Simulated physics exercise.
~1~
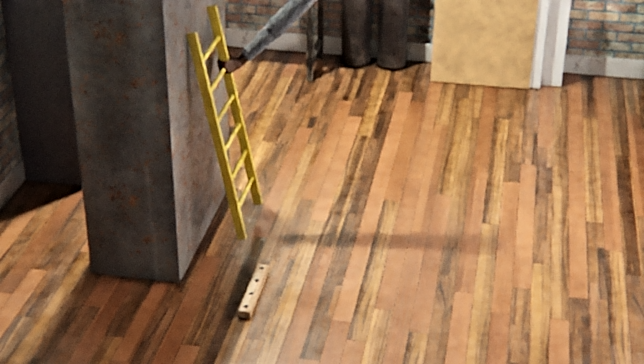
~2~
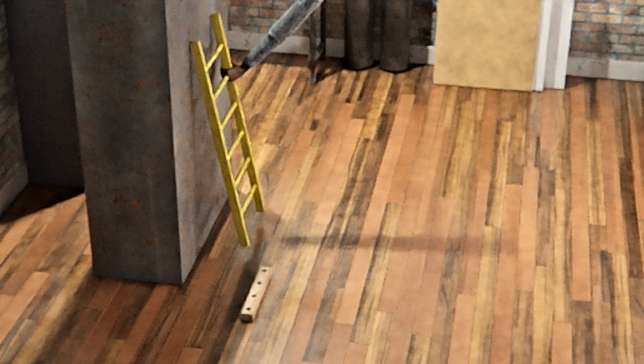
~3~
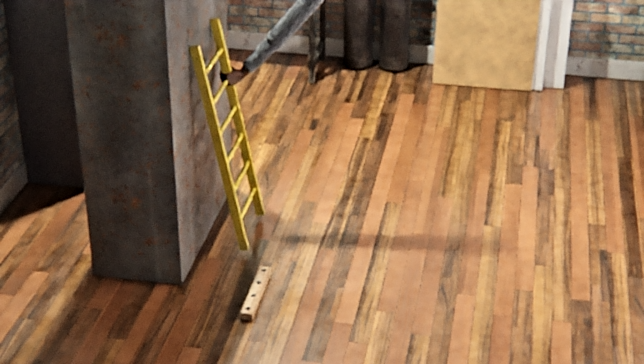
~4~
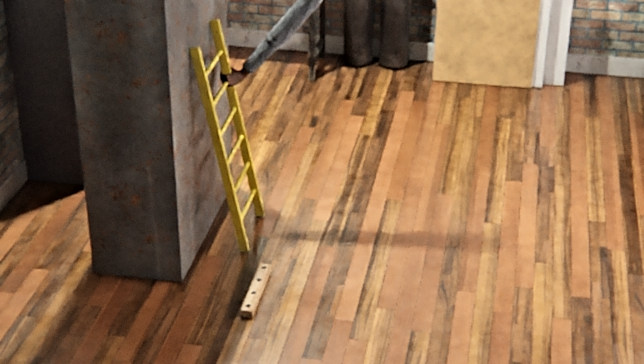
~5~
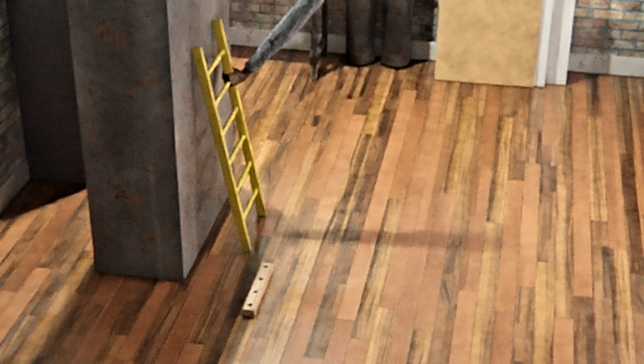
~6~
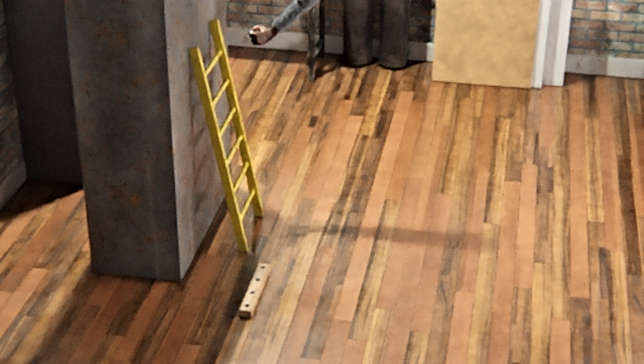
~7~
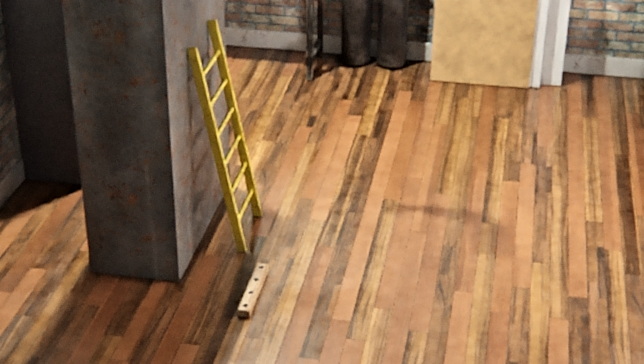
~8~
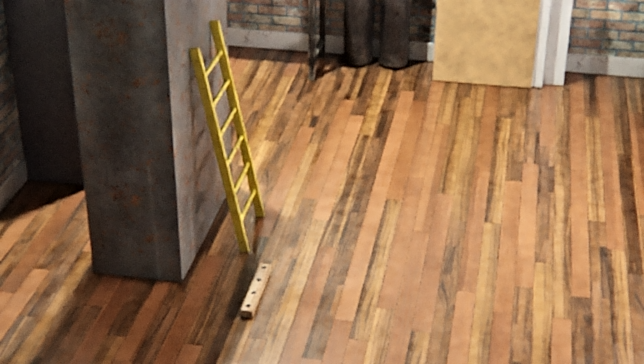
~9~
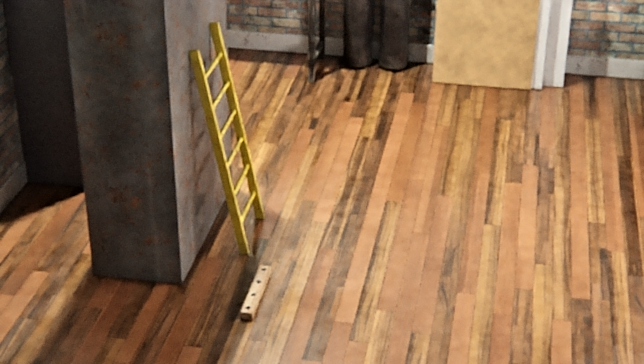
A yellow ladder was lowered slightly by a hand until it leaned at a slant beside a dark grey cupboard, near a wooden batten on the plank floor, then the hand let go and drew back out of view, and the ladder stayed standing.
